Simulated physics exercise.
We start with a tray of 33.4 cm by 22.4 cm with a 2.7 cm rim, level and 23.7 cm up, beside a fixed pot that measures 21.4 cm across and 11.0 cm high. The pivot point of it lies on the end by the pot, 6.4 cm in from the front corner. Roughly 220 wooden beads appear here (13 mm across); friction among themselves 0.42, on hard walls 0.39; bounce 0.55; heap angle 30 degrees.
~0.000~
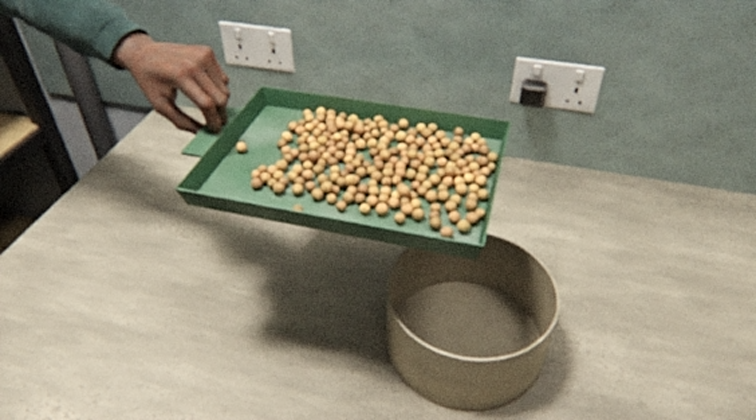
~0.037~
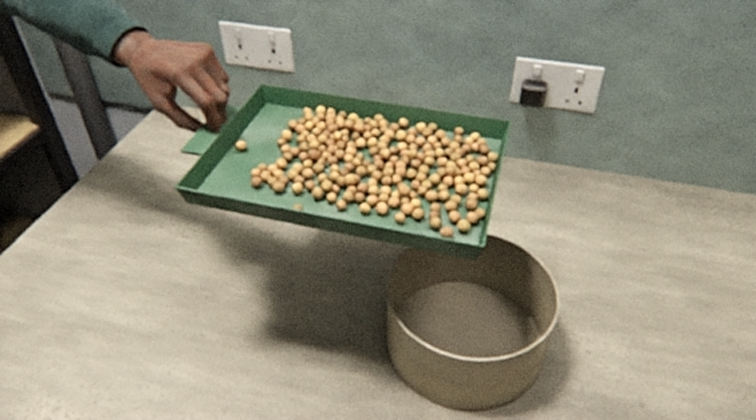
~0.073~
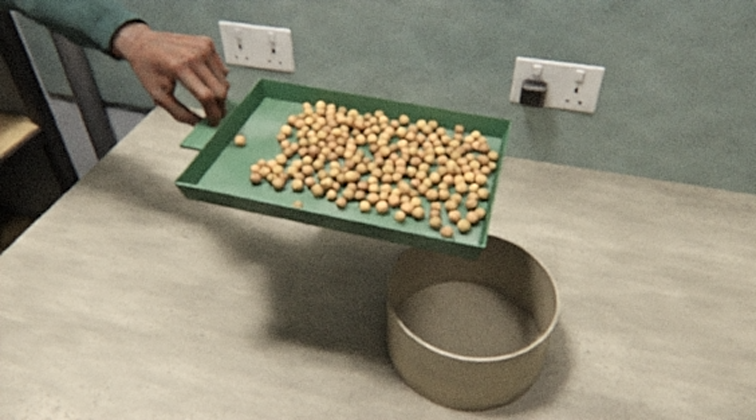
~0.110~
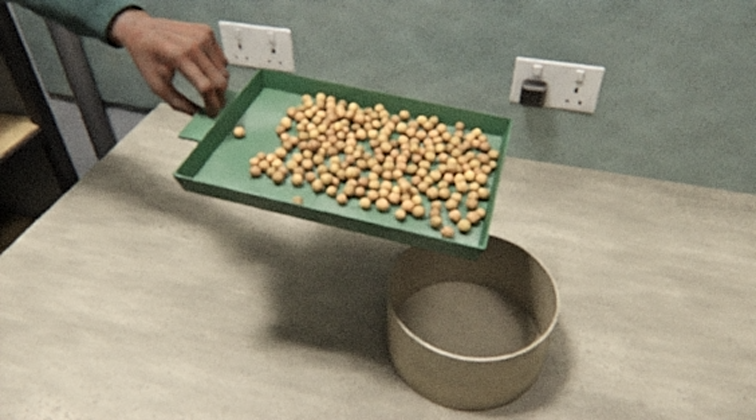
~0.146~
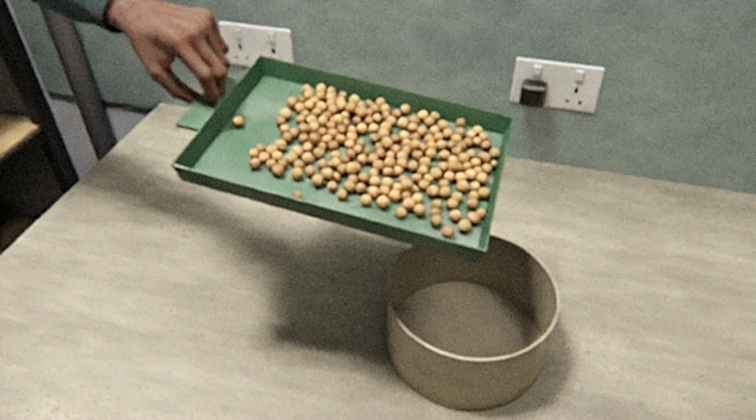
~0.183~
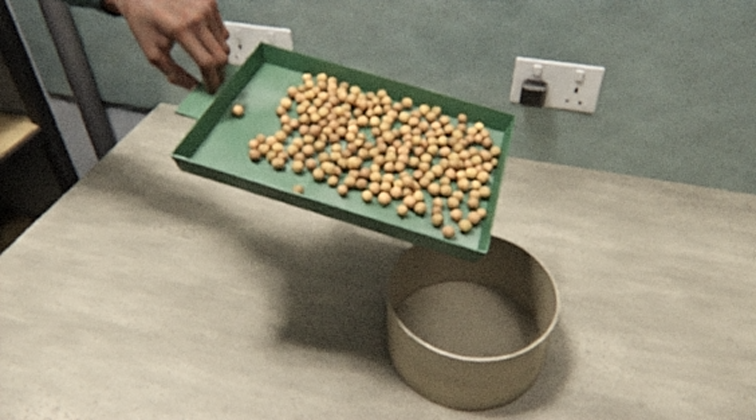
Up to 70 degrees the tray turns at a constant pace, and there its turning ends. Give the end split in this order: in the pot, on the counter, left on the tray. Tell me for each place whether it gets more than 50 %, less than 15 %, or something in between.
Pot: There'll be a moderate quantity; counter: There'll be a moderate quantity; tray: There'll be a moderate quantity.
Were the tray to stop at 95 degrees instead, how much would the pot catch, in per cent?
Result: Close to 45 %.
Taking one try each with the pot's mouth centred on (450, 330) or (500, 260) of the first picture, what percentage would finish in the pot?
I'd say some 55 per cent for the first and some 10 per cent for the second.
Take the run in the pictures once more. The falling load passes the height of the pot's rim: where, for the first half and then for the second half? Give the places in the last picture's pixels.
First near (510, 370), then at (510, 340).
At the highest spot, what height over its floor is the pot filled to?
I'd say near 2.0 centimetres.
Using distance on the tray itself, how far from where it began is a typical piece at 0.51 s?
By then it sits near 6 cm from where it began.
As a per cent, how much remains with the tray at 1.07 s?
It's roughly 80 percent.
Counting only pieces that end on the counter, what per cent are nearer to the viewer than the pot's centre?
100 %.
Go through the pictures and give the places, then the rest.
Tray tilt 0 degrees, front corners at (183, 186) and (478, 241); middle of the pieces at (378, 160); pot at (472, 289), in the first frame.
Tray tilt 1 degrees, front corners at (183, 184) and (478, 241); middle of the pieces at (378, 160), in the second frame.
Tray tilt 2 degrees, front corners at (182, 180) and (479, 242); middle of the pieces at (378, 157), in the third frame.
Tray tilt 4 degrees, front corners at (180, 172) and (480, 243), lowest corner right front; middle of the pieces at (379, 153), in the fourth frame.
Tray tilt 8 degrees, front corners at (179, 162) and (481, 245), lowest corner right front; middle of the pieces at (379, 147), in the fifth frame.
Tray tilt 11 degrees, front corners at (178, 152) and (481, 247), lowest corner right front; middle of the pieces at (380, 142); pot at (472, 289). The tray's pace is about 90 degrees a second, in the sixth frame.
After 0.51 s, tilt 39 degrees; the tray holds 100 %, the pot 0 %.
Then, at 0.73 s, tilt 59 degrees; the tray holds 100 %, the pot 0 %.
After 1.07 s, tilt 70 degrees; the tray holds 80 %, the pot 0 %.
In the end, at 3.3 s, pot 35 %, counter 25 %, tray 40 %.
